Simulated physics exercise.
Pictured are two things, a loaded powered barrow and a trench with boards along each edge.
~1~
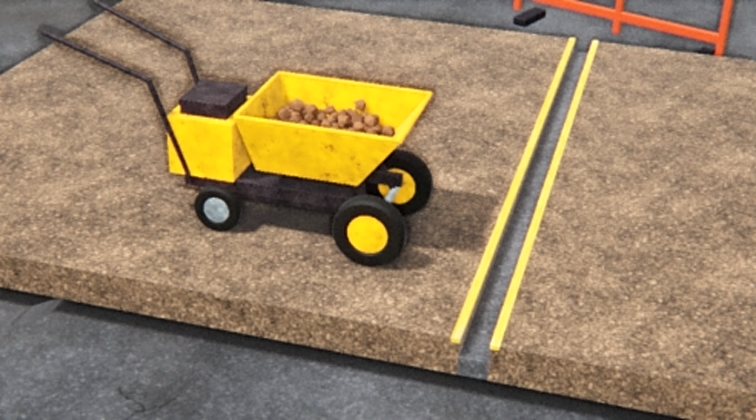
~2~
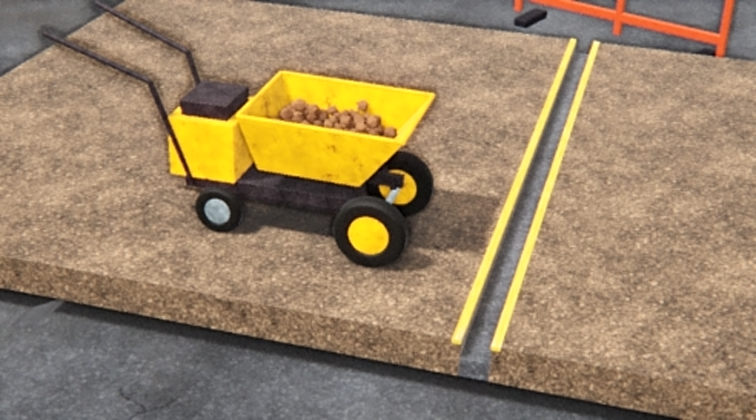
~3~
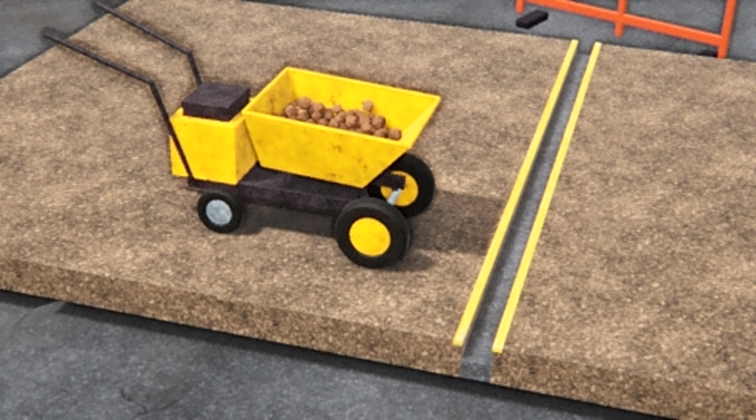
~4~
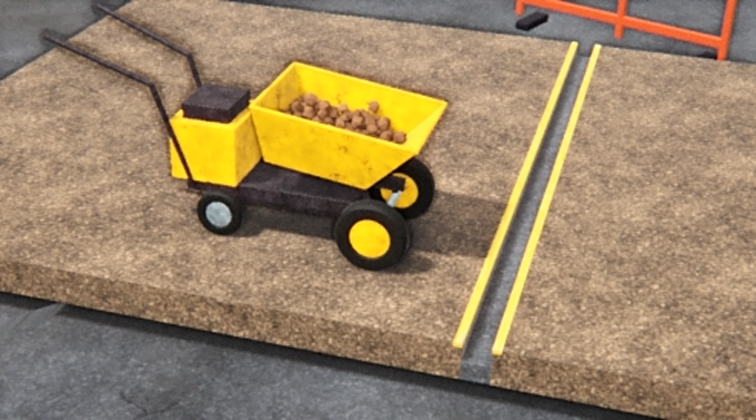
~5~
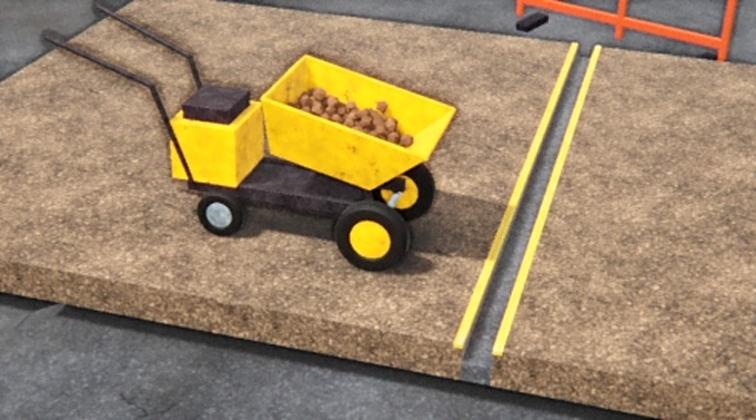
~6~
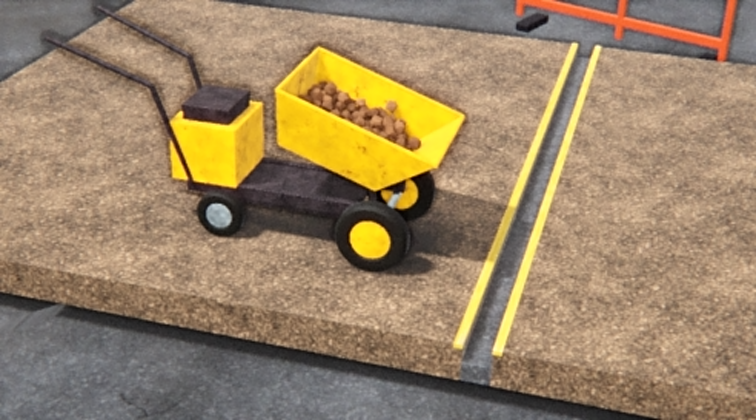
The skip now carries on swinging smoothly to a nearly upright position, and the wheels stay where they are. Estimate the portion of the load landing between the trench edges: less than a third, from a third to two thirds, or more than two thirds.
A third to two thirds.
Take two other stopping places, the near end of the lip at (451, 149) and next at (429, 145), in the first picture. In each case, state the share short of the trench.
Try 1: 0 %. Try 2: 0 %.
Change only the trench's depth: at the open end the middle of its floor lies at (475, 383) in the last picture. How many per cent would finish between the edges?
Estimate: Approx. 50 per cent.
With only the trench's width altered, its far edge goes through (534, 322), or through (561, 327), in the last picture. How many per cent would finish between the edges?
You'd get 80 in a hundred the first time and 90 in a hundred the second.
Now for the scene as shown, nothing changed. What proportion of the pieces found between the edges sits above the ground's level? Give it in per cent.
35 per cent or thereabouts.
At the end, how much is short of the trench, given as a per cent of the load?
Around 5 %.
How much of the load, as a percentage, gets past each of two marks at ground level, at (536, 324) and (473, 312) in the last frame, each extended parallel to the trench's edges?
Around 30 in a hundred for the first, 90 in a hundred for the second.
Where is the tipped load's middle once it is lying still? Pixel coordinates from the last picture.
Roughly at (523, 262), give or take.
Soon, skip tipped steeply; all in the skip.
A while on, skip tipped steeply; most in the skip; a small part in or heaped over the trench; a small part beyond it; a small part falling.
Towards the end, skip tipped right over; a small part in the skip; a stray few short of the trench; about half in or heaped over the trench; about half beyond it.
Finally, skip tipped right over; a stray few in the skip; a small part short of the trench; about half in or heaped over the trench; about half beyond it.
